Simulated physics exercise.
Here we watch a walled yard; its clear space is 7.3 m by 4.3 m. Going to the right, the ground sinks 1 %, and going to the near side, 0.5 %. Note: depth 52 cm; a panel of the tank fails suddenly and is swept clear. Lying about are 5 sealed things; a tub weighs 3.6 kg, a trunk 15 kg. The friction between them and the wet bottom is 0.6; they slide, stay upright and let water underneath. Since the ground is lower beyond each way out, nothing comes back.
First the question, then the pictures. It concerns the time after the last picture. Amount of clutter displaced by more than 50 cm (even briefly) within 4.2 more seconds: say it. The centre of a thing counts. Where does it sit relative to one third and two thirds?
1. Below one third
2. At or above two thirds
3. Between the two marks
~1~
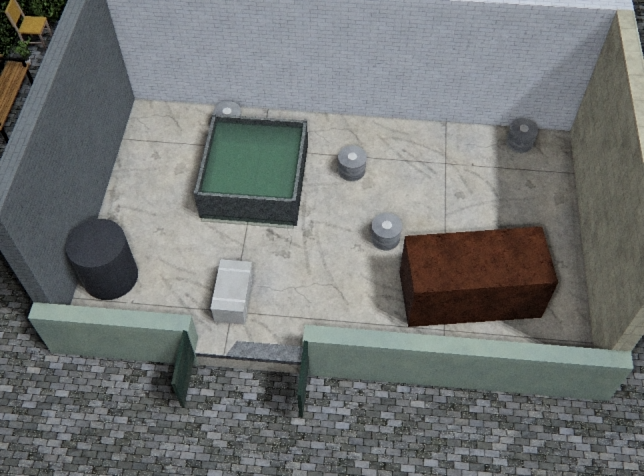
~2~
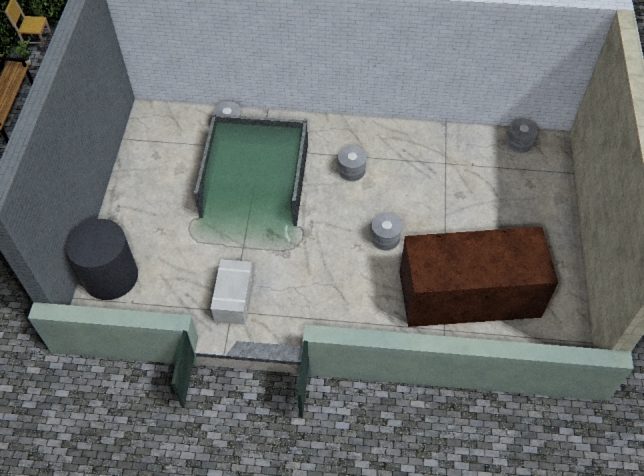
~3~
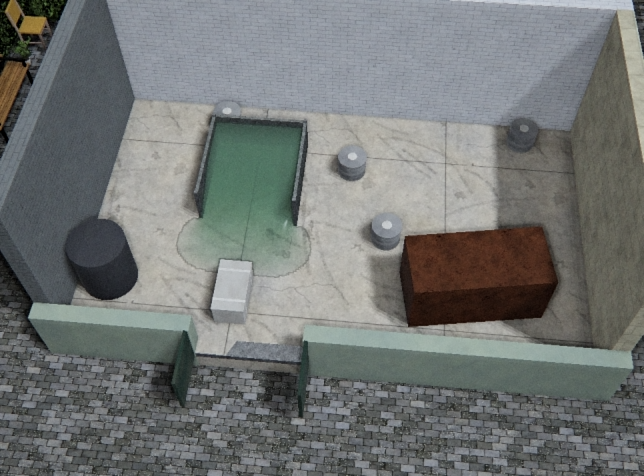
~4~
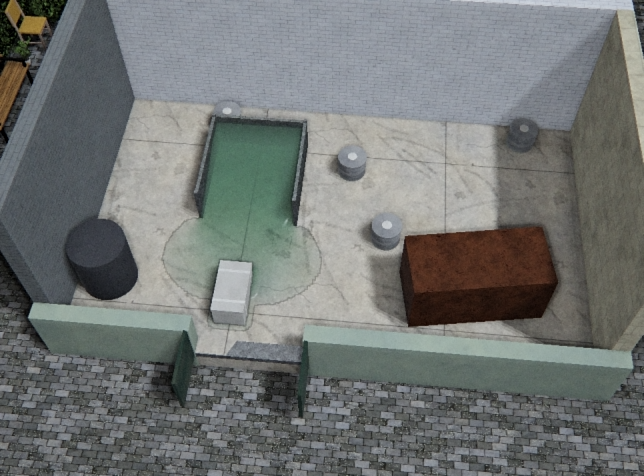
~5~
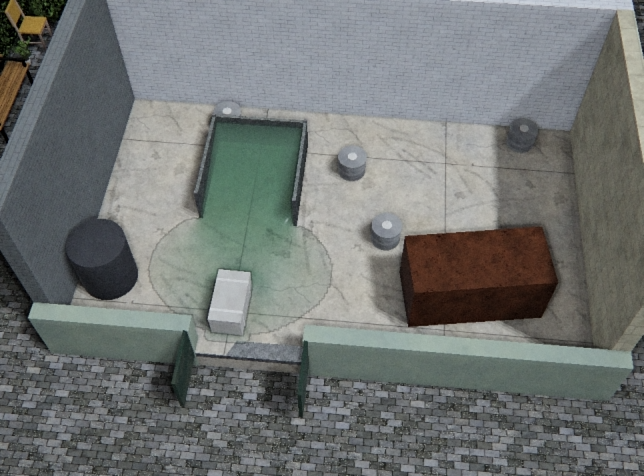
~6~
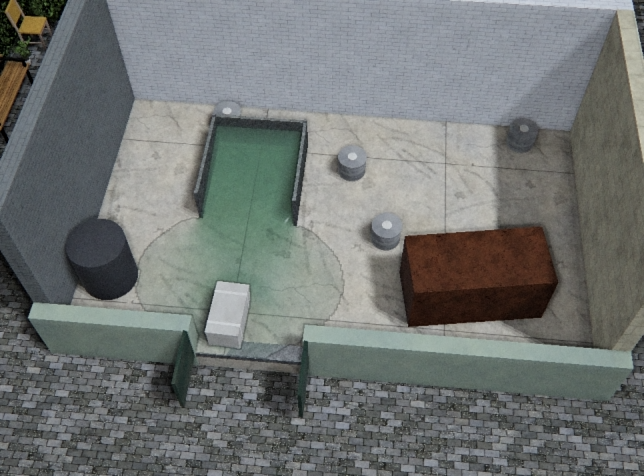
(1) Below one third.
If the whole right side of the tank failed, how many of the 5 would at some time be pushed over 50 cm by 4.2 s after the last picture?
Then 3 of them would.
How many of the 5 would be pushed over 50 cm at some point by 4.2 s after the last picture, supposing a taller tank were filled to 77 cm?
Count: 1.
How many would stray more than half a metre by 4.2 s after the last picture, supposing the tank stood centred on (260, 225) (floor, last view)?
Count: 1.
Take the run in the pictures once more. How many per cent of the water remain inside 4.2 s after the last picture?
I'd say some 56 percent hasn't gone yet.
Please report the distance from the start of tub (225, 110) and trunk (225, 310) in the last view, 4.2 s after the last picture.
The first one 0 cm, the second one gone out.
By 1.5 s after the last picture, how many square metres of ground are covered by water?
At that time the wet patch spans about 11.0 m2.
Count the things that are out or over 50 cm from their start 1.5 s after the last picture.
The number by then is 1.
Then, 0.4 s after the last picture 1 of 5 are over 50 cm from their spots; 0 afloat.
Then, 1.5 s after the last picture 1 of 5 are over 50 cm from their spots; 0 afloat.
Then, 2.8 s after the last picture 1 of 5 are over 50 cm from their spots; 0 afloat.
Then, 4.2 s after the last picture 1 of 5 are over 50 cm from their spots, and 1 have been at some point; 0 afloat.
